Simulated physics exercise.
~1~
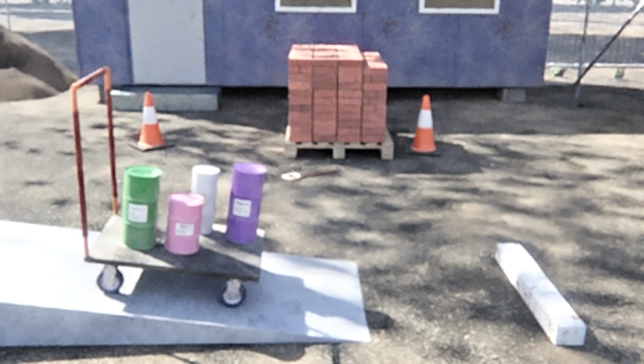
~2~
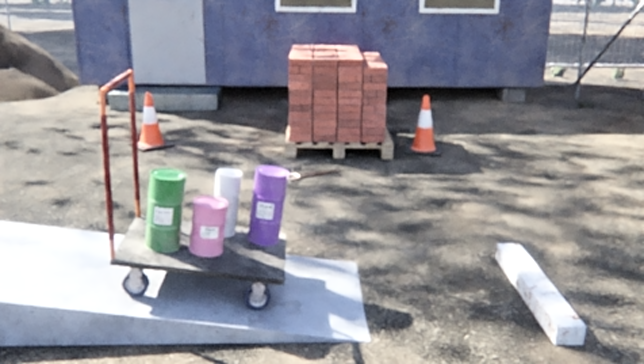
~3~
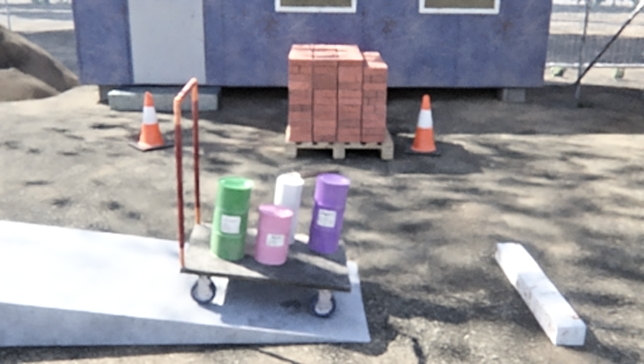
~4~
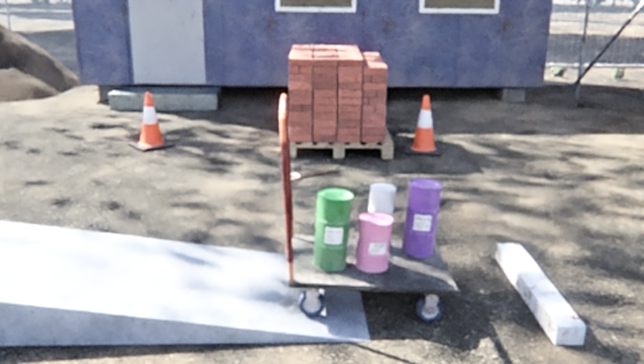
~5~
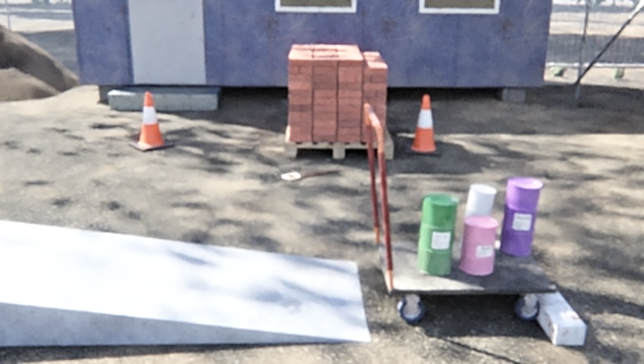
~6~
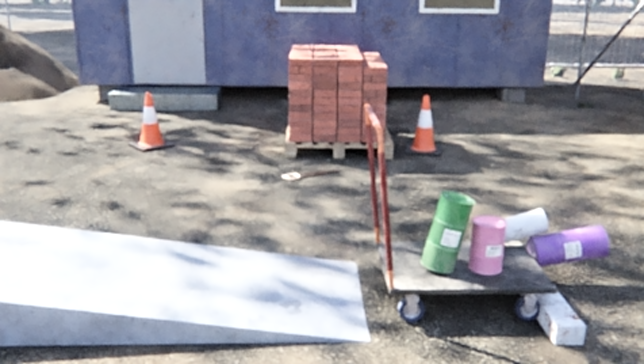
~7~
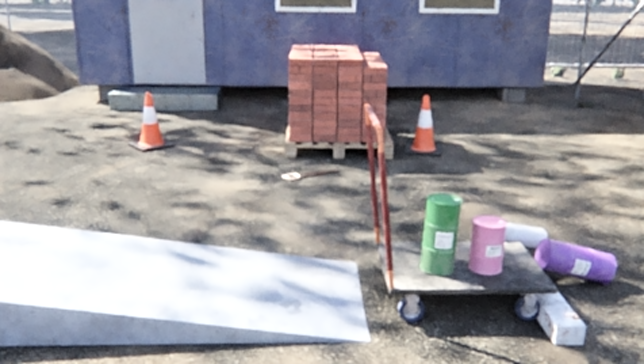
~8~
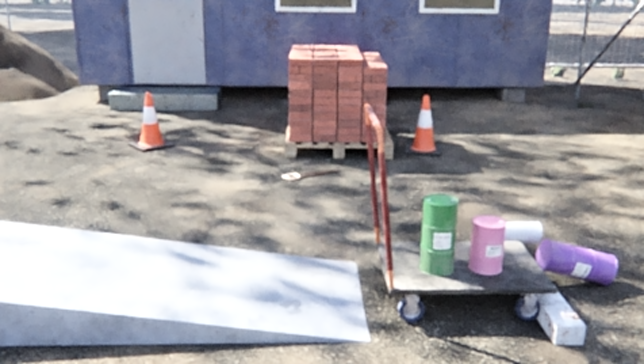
Trolley with four canisters rolling right down a ramp, stopping at a kerb, the purple and white ones toppling off the deck.
